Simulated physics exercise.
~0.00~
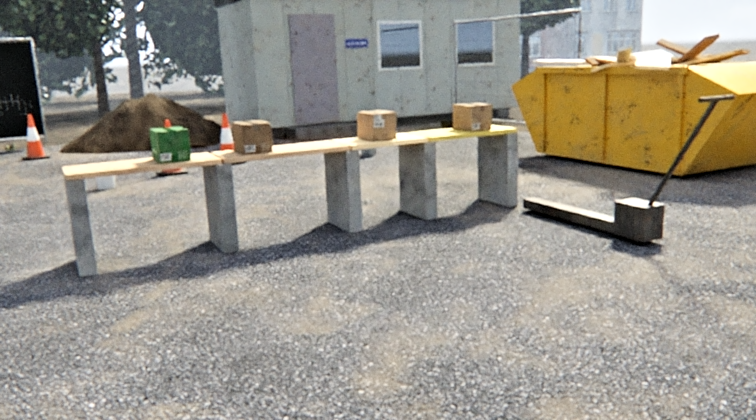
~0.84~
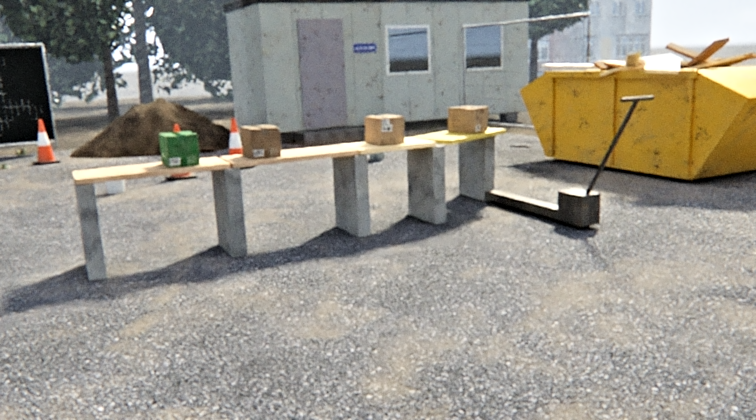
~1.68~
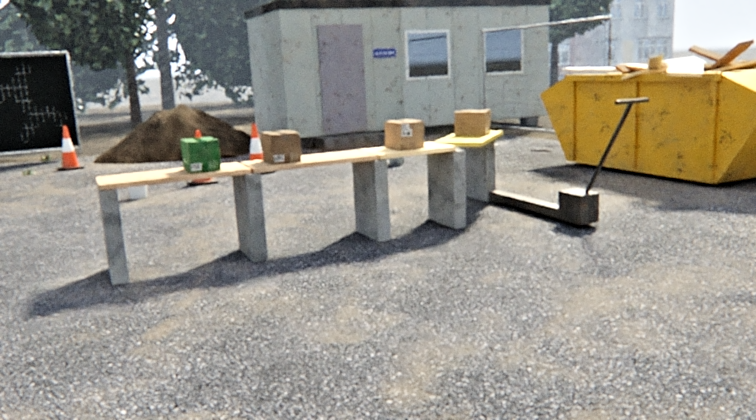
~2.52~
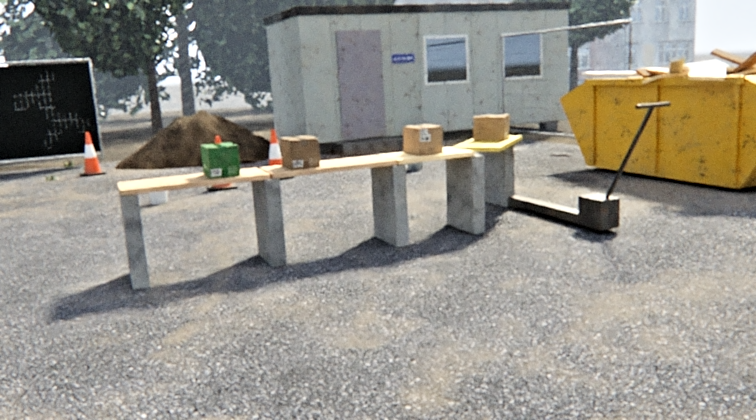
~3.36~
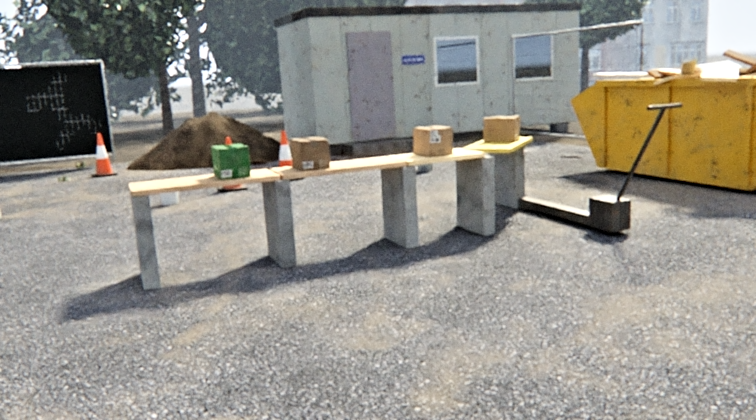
A floor jack slid left against the base of the far right upright under a row of boards holding a green carton and three brown ones, nudging that end slightly, and then it stopped, with the boards and cartons all still standing.
